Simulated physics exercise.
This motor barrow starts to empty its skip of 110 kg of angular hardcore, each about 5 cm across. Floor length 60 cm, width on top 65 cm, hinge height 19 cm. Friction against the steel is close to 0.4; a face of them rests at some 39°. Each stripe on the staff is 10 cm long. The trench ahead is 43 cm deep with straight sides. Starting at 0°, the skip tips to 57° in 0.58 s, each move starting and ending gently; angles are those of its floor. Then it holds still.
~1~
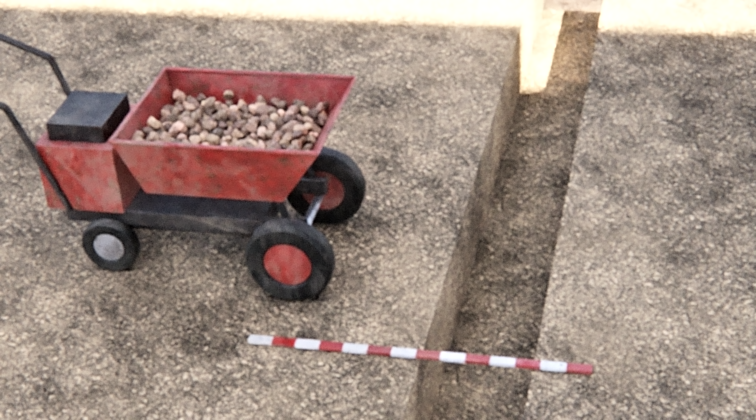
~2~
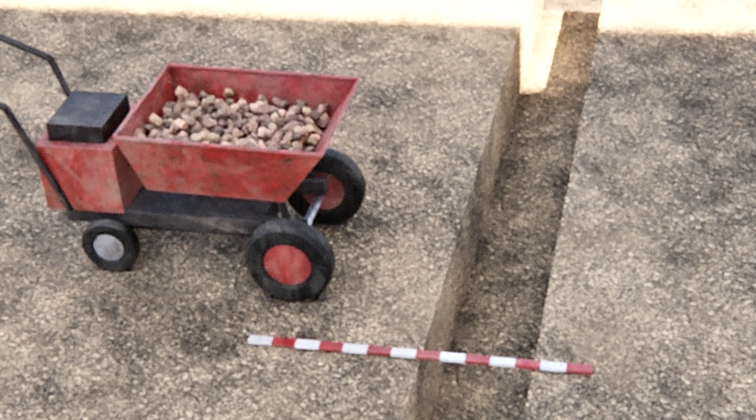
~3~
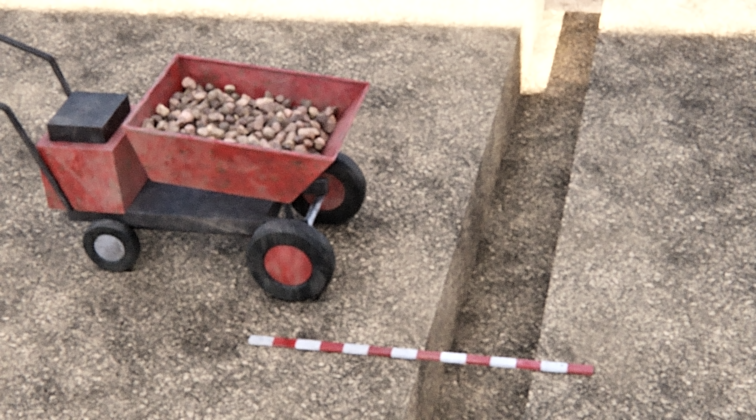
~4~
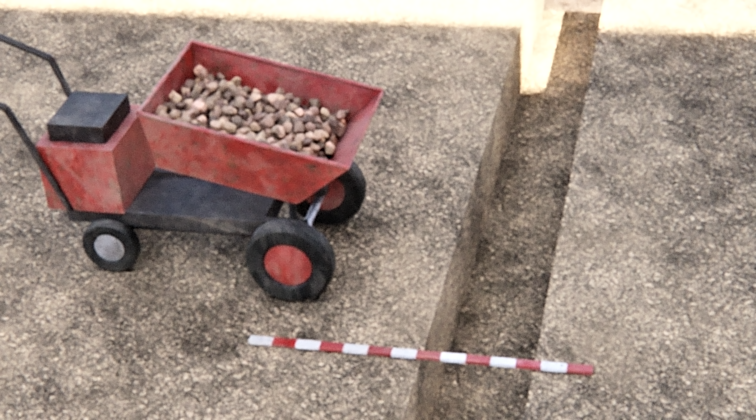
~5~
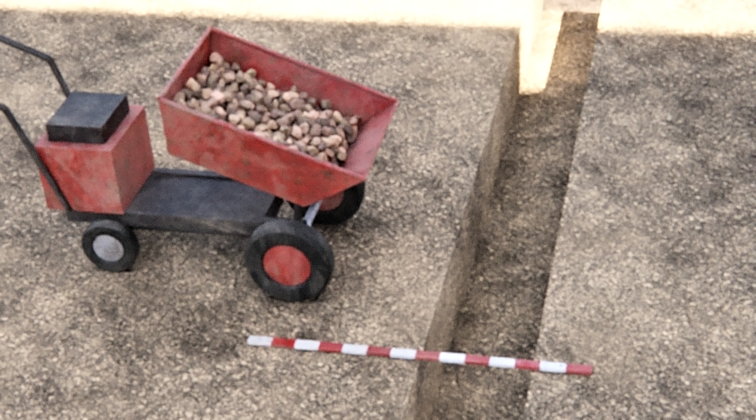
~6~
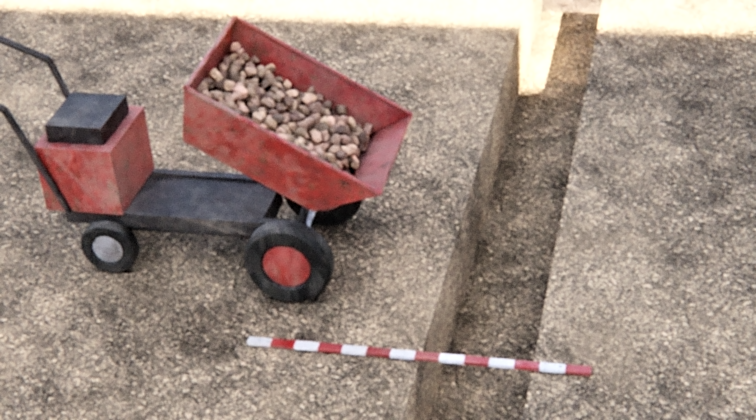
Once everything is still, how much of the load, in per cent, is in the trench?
Close to 38 in a hundred.
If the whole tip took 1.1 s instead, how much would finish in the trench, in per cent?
It would be near 15 per cent.
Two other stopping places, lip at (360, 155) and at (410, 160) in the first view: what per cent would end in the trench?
About 25 and 10 per cent.
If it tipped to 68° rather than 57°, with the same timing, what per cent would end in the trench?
It would be near 75 per cent.
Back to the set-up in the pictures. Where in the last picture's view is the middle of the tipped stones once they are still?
Near (517, 354).
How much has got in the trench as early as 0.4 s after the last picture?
About 5 per cent by then.
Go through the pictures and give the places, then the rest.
The skip is at 0°, its lip at (317, 154); the top of the load is at (234, 113), in the first frame.
Lip at (321, 156), floor tilted 2°, highest stones at (223, 110), in the second frame.
The skip is at 6°, its lip at (333, 161); the top of the load is at (211, 102), in the third frame.
Lip at (348, 168), floor tilted 13°, highest stones at (201, 88), in the fourth frame.
Lip at (364, 179), floor tilted 21°, highest stones at (211, 74), in the fifth frame.
Lip at (380, 194), floor tilted 30°, highest stones at (228, 66), in the sixth frame.
Then, 0.1 s after the last picture the floor is at 48°, 100 % in the skip; the foremost stones are at (389, 179).
Then, 0.4 s after the last picture the floor is at 57°, 95 % in the skip, 1 % short of the trench, 4 % in the trench; the foremost stones are at (472, 250).
Then, 0.7 s after the last picture the floor is at 57°, 65 % in the skip, 1 % short of the trench, 32 % in the trench, 2 % past the trench; the foremost stones are at (588, 302).
Then, 2.7 s after the last picture the floor is at 57°, 60 % in the skip, 38 % in the trench, 2 % past the trench; the foremost stones are at (643, 310).
